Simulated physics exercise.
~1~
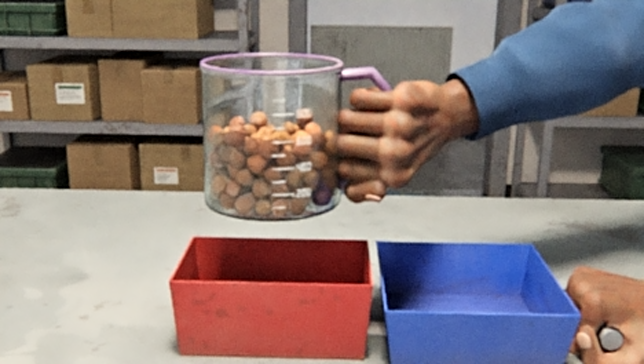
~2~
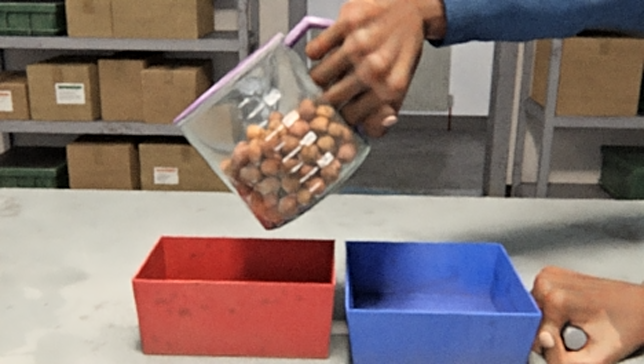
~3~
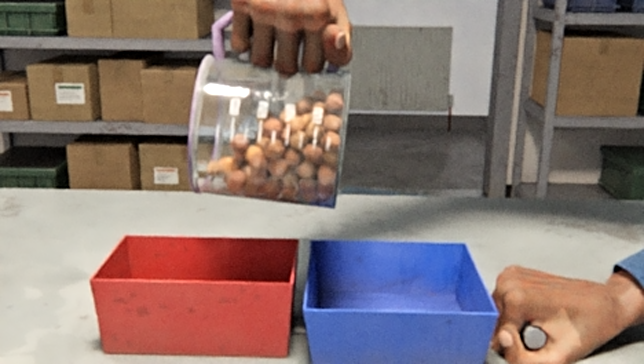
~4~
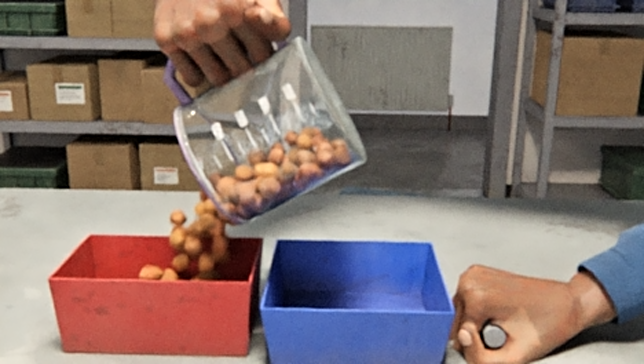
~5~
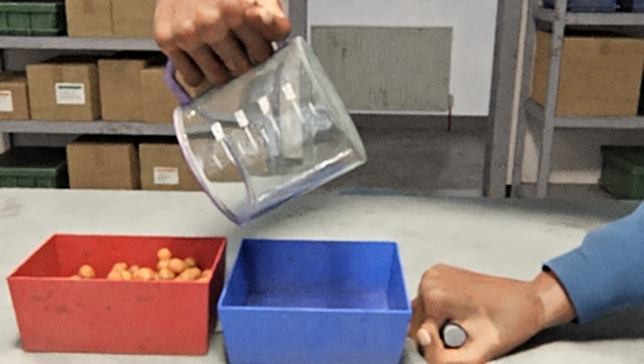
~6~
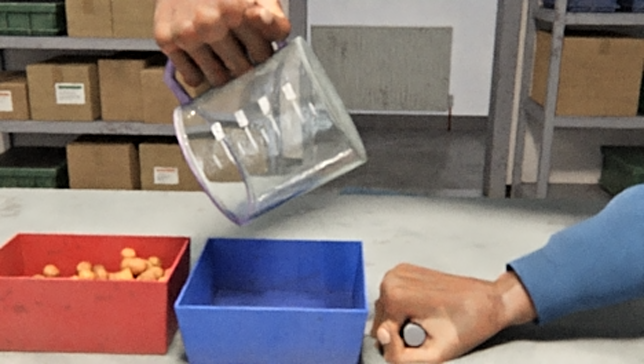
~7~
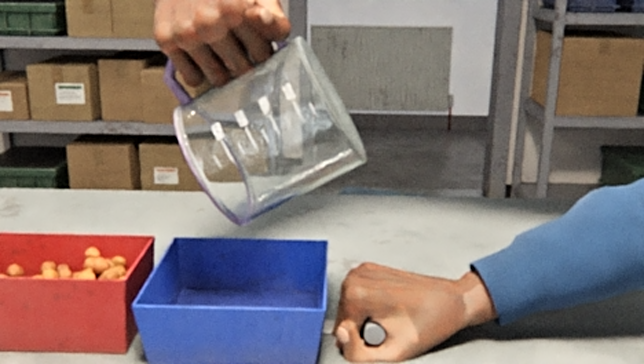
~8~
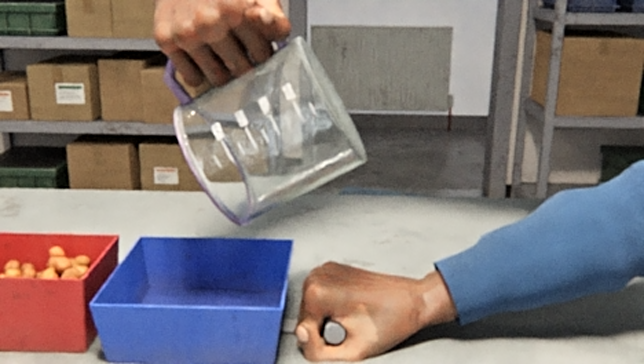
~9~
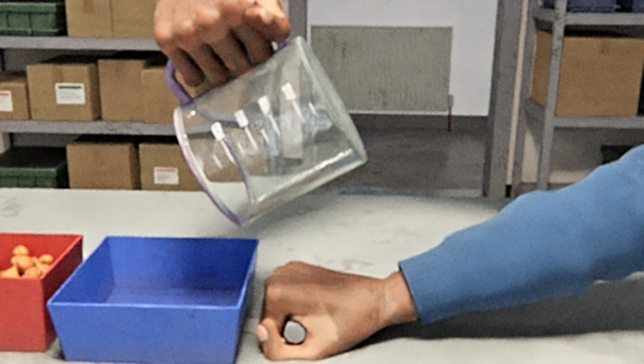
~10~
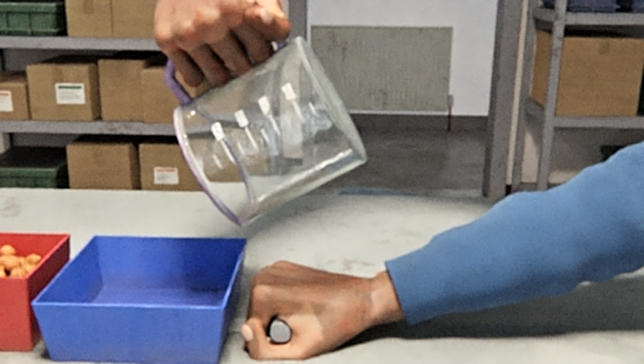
In a storeroom with shelves of cardboard boxes behind, a still camera looks across a pale grey table at a red tin and, to its right, a blue tin. One hand holds a clear jug of brown hazelnuts above them, while another rests at the right beside the blue tin. The tins slide steadily left as the upper hand tips the jug. The nuts pour from its lowered rim into the red tin, leaving the jug empty. The jug stays tilted while the tins slide on, ending with the nuts in the red tin, partly out of view, and the blue tin empty.
